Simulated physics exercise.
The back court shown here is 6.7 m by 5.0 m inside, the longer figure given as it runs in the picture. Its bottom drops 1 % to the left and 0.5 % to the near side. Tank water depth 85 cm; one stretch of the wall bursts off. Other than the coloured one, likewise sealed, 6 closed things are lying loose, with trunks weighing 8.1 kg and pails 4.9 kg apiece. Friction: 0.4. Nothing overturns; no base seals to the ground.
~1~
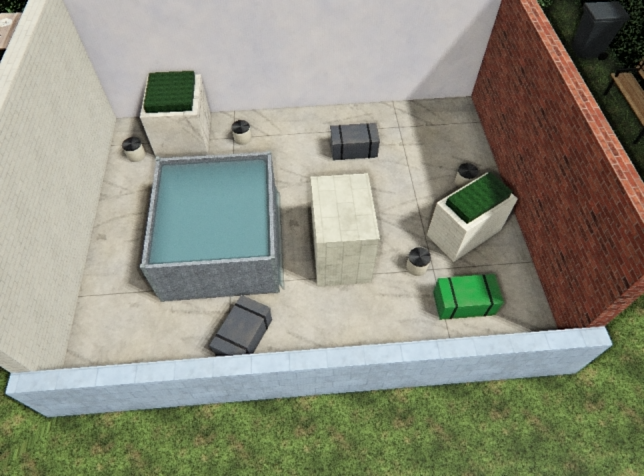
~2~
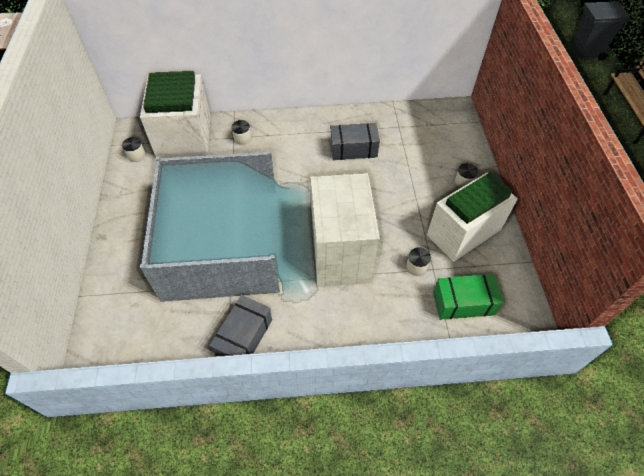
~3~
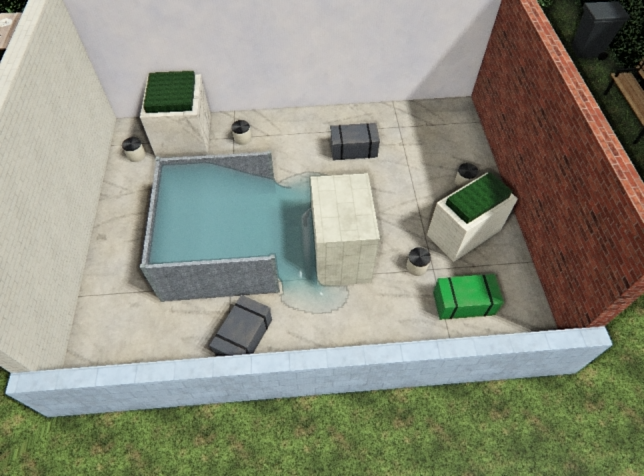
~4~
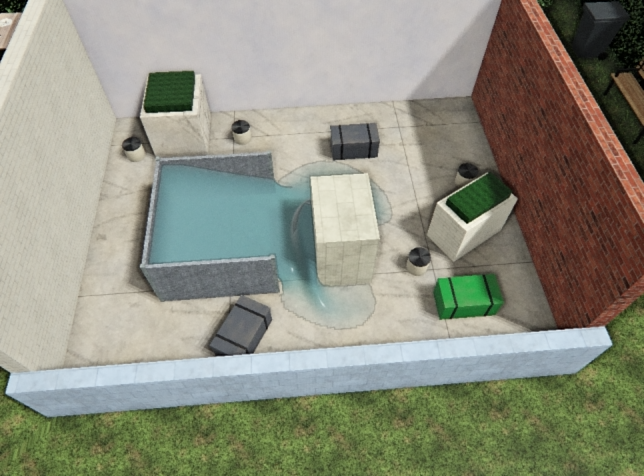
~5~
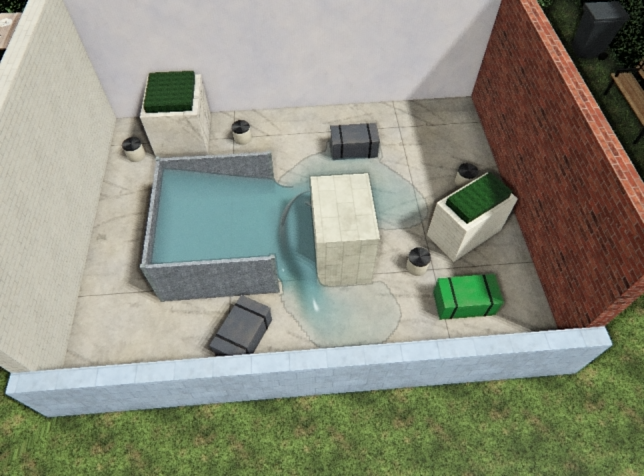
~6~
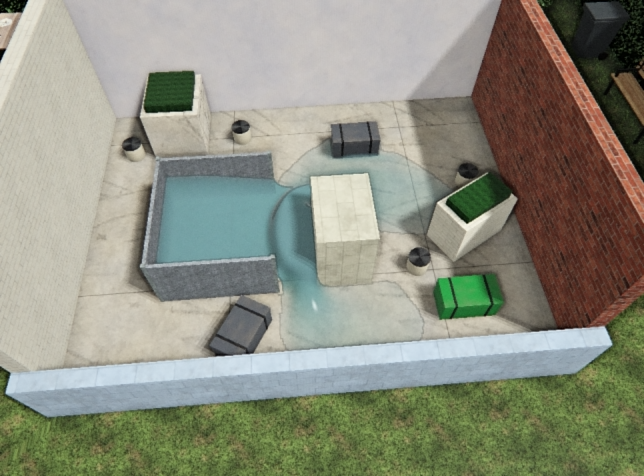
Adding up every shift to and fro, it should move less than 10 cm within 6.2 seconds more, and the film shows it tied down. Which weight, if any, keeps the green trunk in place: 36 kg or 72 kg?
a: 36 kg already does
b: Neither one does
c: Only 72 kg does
(c) Only 72 kg does.
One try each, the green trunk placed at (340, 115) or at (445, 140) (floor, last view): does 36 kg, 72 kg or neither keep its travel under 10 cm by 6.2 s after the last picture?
In turn: Both fail; both fail.
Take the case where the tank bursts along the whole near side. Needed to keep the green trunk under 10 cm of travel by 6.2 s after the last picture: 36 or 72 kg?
Under that change, both options fail.
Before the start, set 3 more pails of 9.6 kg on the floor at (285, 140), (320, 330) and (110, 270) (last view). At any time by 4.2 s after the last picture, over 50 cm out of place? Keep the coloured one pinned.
In that order: Less, over, less.
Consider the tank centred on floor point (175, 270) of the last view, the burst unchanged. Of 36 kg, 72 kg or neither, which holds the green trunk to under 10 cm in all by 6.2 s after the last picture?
In that case the answer is that both weights fall short.
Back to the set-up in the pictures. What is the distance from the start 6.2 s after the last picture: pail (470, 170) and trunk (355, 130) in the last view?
Net distance: First 40 cm, second 60 cm.
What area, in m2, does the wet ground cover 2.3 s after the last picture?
Close to 25 m2, I'd say.
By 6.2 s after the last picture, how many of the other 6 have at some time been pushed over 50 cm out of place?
The total is 5.
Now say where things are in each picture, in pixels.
The first frame shows the green trunk at (471, 290) rests on the ground; 3.0 m2 under water; 0 of 7 have shifted.
The second frame shows the green trunk at (471, 290) rests on the ground; 4.1 m2 under water; 0 of 7 have shifted.
The third frame shows the green trunk at (471, 290) rests on the ground; 5.0 m2 under water; 0 of 7 have shifted.
The fourth frame shows the green trunk at (471, 290) rests on the ground; 6.2 m2 under water; 0 of 7 have shifted.
The fifth frame shows the green trunk at (471, 290) rests on the ground; 7.8 m2 under water; 0 of 7 have shifted.
The sixth frame shows the green trunk at (471, 290), on the bottom; water covers 9.7 m2; 0 of 7 have shifted.
Then, 0.6 s after the last picture the green trunk would be 0 cm from its start with 36 kg and 0 cm from its start with 72 kg; 1 cm of water round it then.
Then, 2.3 s after the last picture the green trunk would be 31 cm from its start with 36 kg and 0 cm from its start with 72 kg; 8 cm of water round it then.
Then, 4.2 s after the last picture the green trunk would be 17 cm from its start with 36 kg and 0 cm from its start with 72 kg; 10 cm of water round it then.
Then, 6.2 s after the last picture the green trunk would be 17 cm from its start with 36 kg and 0 cm from its start with 72 kg; 11 cm of water round it then.
